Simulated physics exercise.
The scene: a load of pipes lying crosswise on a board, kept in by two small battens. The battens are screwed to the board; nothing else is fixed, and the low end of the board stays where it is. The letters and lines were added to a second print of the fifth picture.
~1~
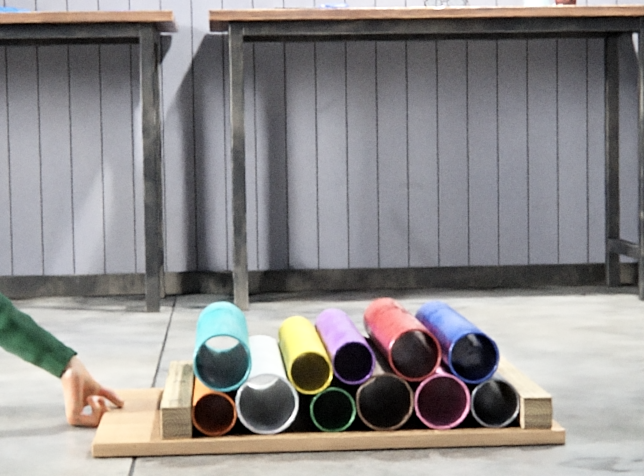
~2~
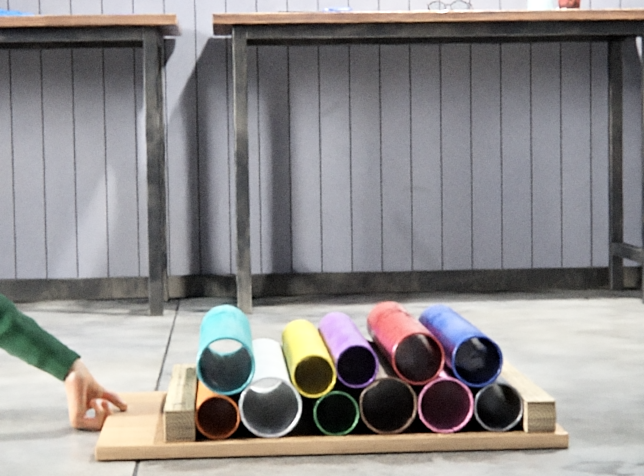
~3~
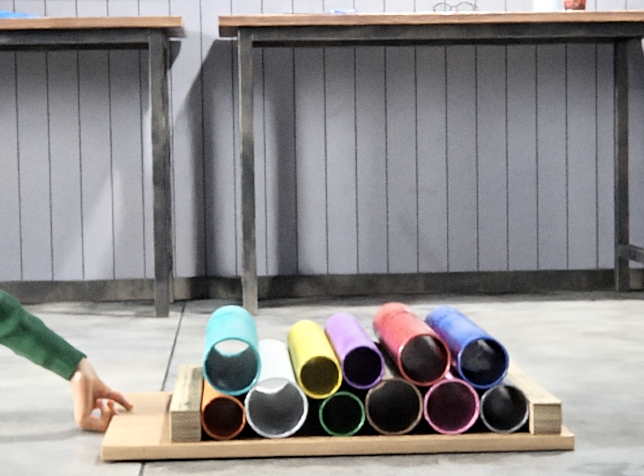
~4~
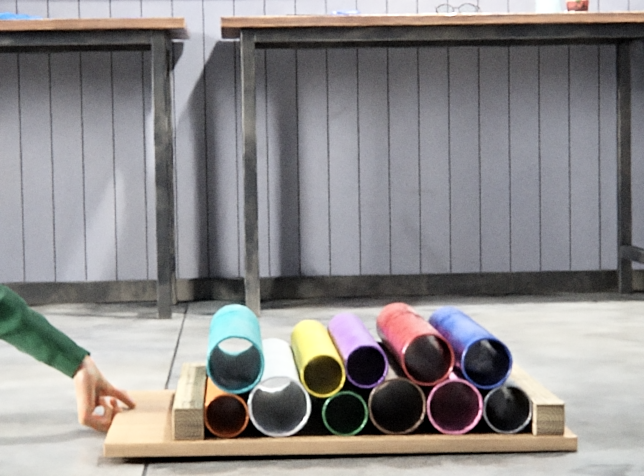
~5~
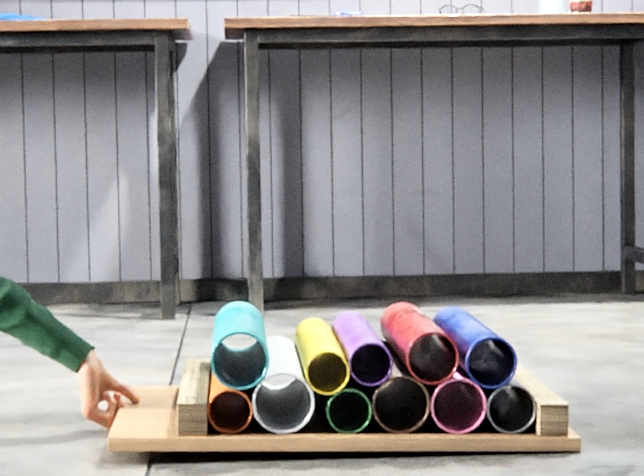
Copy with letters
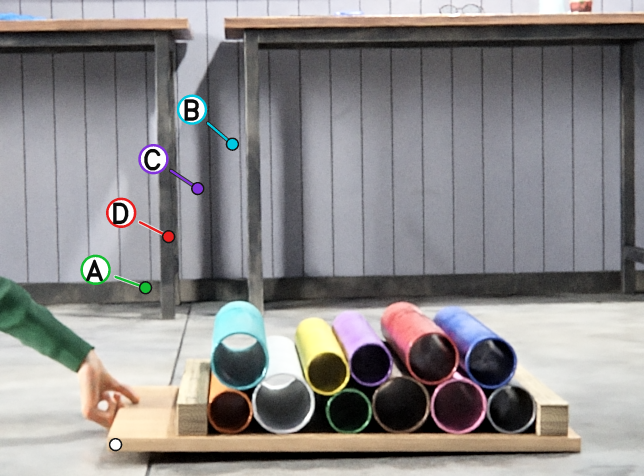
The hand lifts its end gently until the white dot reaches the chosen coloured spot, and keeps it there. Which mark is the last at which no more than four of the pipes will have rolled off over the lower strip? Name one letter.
The answer is mark B.
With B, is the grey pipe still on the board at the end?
Yes, with B.
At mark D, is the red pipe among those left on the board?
No.
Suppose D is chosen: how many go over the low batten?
The count is three.
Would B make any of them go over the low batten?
At B: Yes.
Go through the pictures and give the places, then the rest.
In the first picture, white pipe (267, 403); green pipe (333, 410); brown pipe (385, 402).
In the second picture, brown pipe (389, 406); pink pipe (446, 405).
In the third picture, board (330, 403); orange pipe (223, 417); white pipe (277, 407); purple pipe (363, 367).
In the fourth picture, board (332, 403); orange pipe (226, 415); white pipe (279, 406).
In the fifth picture, board (336, 401); orange pipe (230, 412); white pipe (283, 403).
On the copy, A at (145, 288); B at (232, 144); C at (198, 189); D at (169, 236); the white dot at (115, 445).
On B. First, board at 21°.
Then, board at 41°.
Finally, board at 42°, four over the low batten (yellow, blue, purple, red).
By contrast, A none over the low batten; C four over the low batten (yellow, blue, purple, red); D three over the low batten (blue, purple, red).
